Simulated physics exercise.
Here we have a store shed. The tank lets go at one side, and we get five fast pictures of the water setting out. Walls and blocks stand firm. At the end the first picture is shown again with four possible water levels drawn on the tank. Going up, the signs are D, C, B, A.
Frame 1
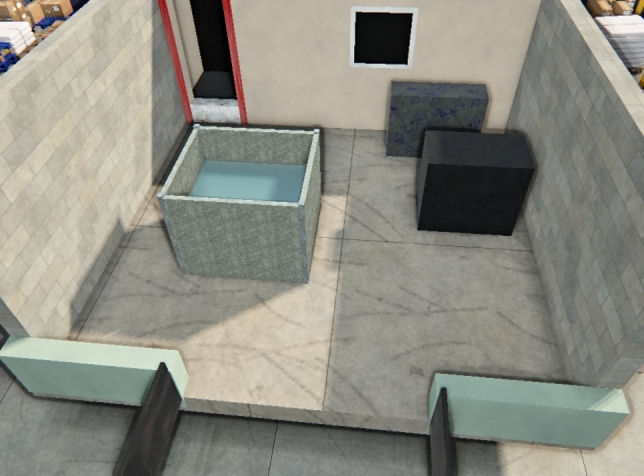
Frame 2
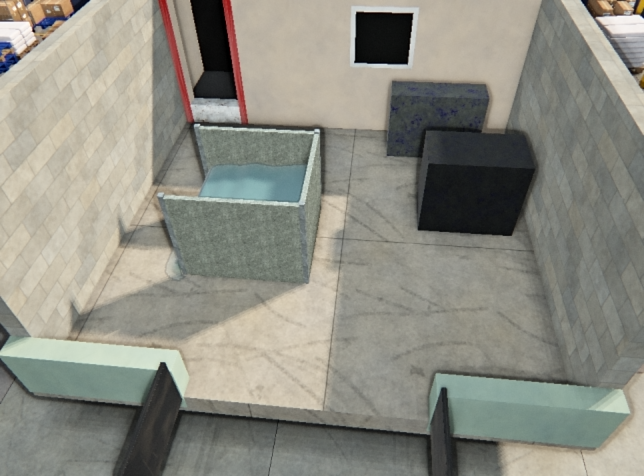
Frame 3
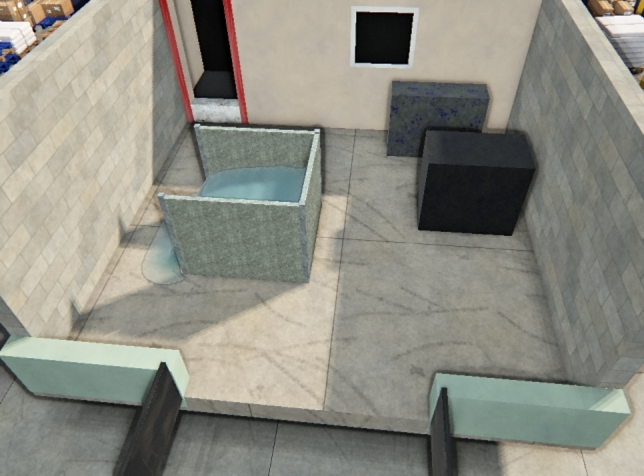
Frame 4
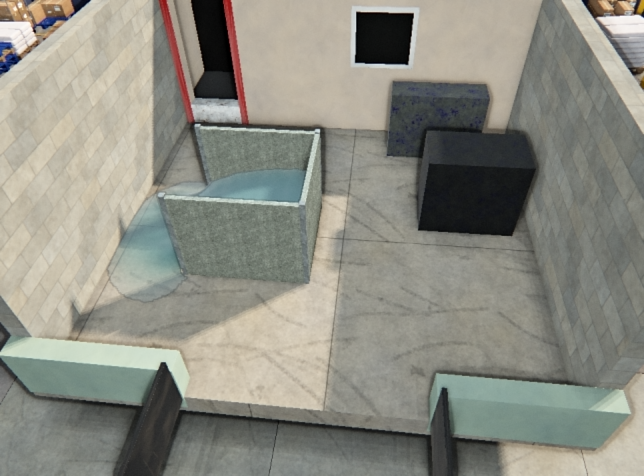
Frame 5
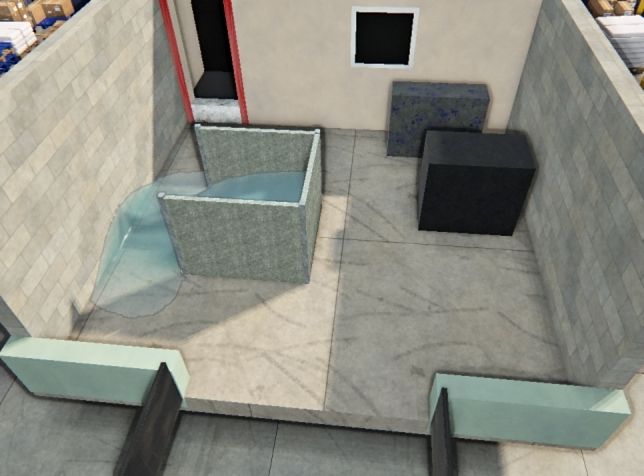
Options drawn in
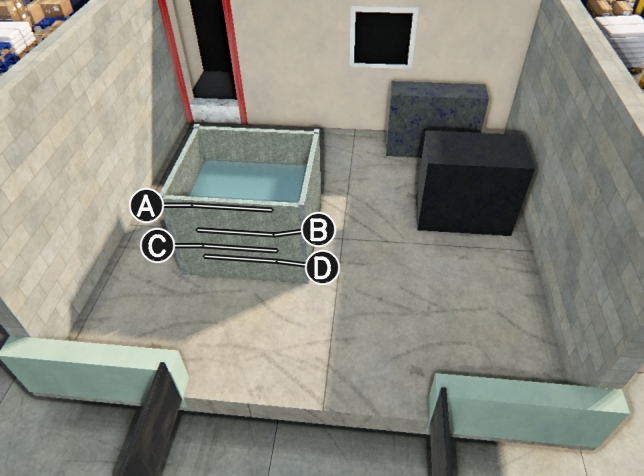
In a store shed with pale block walls and a red-edged doorway, the left side of a square tank disappears, and water flows out across the floor to the left, spreading forward and rising against the left wall.
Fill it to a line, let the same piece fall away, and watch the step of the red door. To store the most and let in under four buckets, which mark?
B is the one.
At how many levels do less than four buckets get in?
Three of them.
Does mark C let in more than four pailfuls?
No, that is safe.
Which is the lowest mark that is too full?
That would be A.
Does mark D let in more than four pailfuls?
No.
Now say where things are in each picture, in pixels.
Water in the tank at rest, its middle at (249, 193); foot of the red doorway at (218, 123); open gate at (304, 359), in the first frame.
In the second frame, 2 % of the ground under water, visible out to (179, 277).
In the third frame, 4 % of the ground under water, visible out to (160, 279).
In the fourth frame, 9 % of the ground under water, visible out to (124, 287).
In the fifth frame, 11 % of the ground under water, visible out to (93, 292).
In white, A at (230, 207); B at (235, 232); C at (239, 248); D at (241, 258); from the bottom up D, C, B, A.
If A is chosen, about 10 bucketfuls get in.
If B is chosen, a bucket or two gets in.
If C is chosen, nothing gets over.
If D is chosen, nothing gets over.
